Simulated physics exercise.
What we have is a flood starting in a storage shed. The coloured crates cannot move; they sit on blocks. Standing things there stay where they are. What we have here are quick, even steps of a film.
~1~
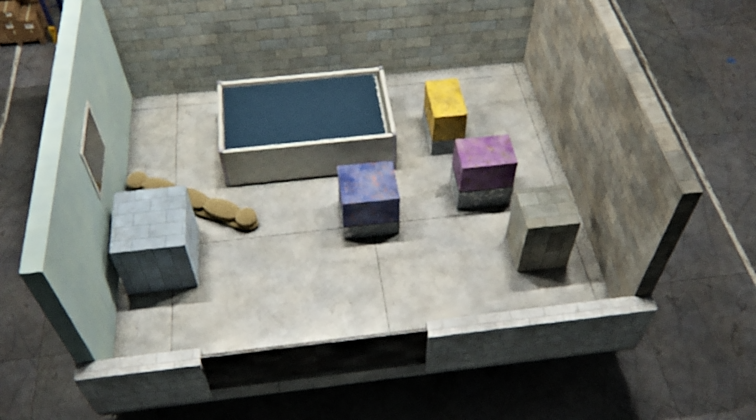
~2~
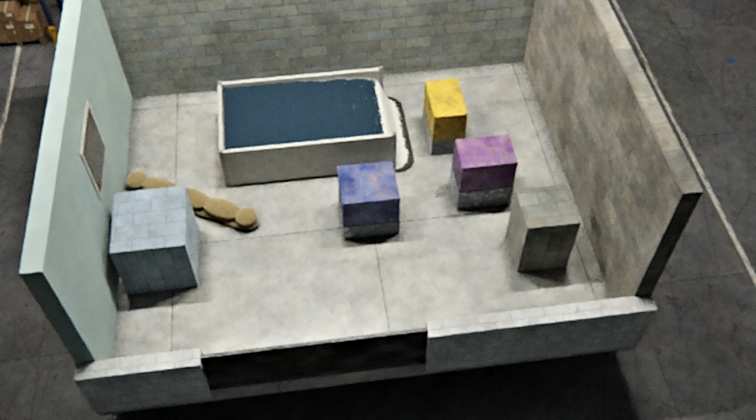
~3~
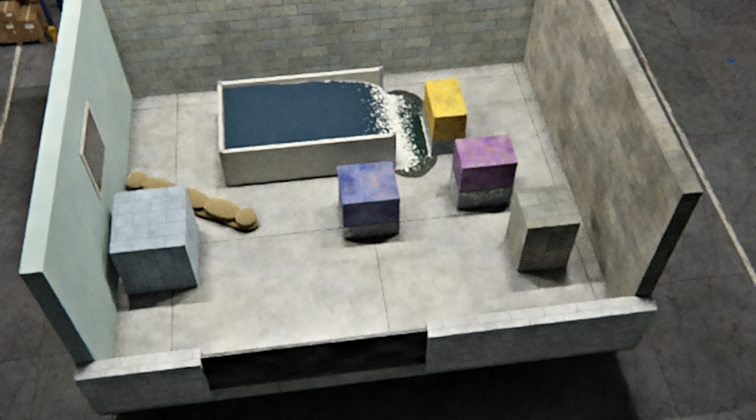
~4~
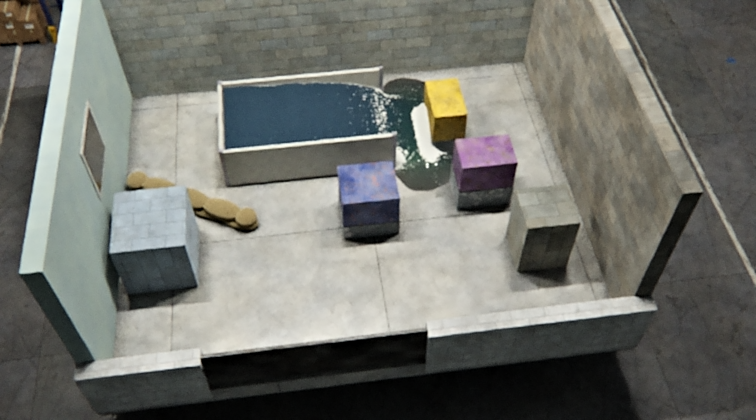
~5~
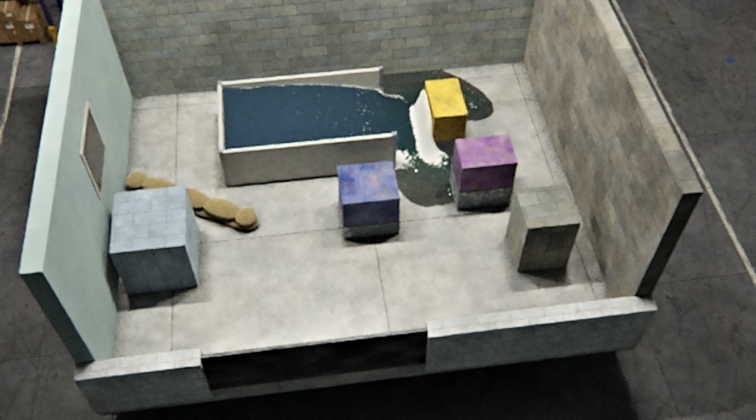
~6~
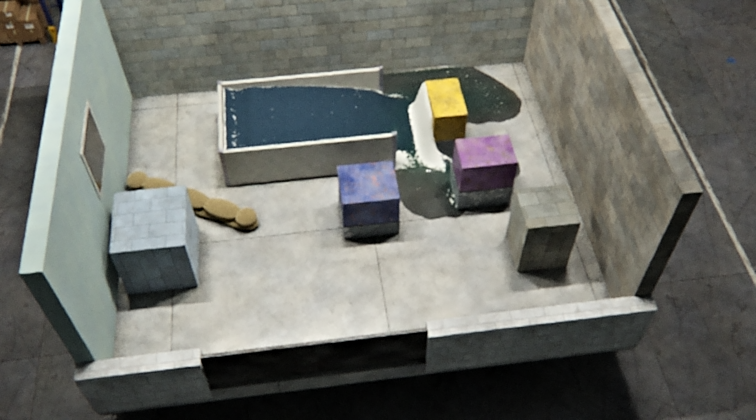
In a walled shed, water pours from the tank's right side and spreads around colored blocks.
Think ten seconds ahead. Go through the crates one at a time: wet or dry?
Crate by crate: Purple crate dry, blue crate dry, yellow crate wet.
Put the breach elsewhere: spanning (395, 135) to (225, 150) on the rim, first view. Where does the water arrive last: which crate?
Answer: The yellow-painted one.
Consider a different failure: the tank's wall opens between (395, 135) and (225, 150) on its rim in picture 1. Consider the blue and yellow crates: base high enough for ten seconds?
First, the blue crate is flooded; second, the yellow crate is not reached.
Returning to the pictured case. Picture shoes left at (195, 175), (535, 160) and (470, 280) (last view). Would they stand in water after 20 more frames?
Status by point, in sequence: Unwetted; waterlogged; waterlogged.
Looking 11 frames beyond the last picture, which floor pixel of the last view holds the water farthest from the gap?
Close to (560, 331).
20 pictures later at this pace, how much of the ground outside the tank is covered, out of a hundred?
I'd put it at roughly 60 per cent.
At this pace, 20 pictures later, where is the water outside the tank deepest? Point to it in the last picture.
It will be deepest around (539, 227).
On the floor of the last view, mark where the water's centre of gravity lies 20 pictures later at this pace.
Close to (416, 164).
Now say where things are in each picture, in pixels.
The open tank at (305, 112) is whole and still, in the first picture.
The front is at a hidden place, out from the gap at (385, 125), in the second picture.
Water pours out at (385, 126) and has run to (399, 93), in the third picture.
The front is at a hidden place, out from the gap at (385, 127), in the fourth picture.
The front is at (484, 100), out from the gap at (385, 127), in the fifth picture.
The front is at (510, 95), out from the gap at (385, 127), in the sixth picture.
A moment on, water covers 25 % of the floor; the purple crate water round its plinth, the blue crate water round its plinth, the yellow crate water round its plinth.
Next, water covers 40 % of the floor; the purple crate water round its plinth, the blue crate water round its plinth, the yellow crate water round its plinth.
Then, water covers 60 % of the floor; the purple crate water round its plinth, the blue crate water round its plinth, the yellow crate water round its plinth.
Later, water covers 85 % of the floor; the purple crate water round its plinth, the blue crate water round its plinth, the yellow crate water round its plinth.
In the end, water covers 100 % of the floor; the purple crate stayed above the water, the blue crate stayed above the water, the yellow crate was topped.
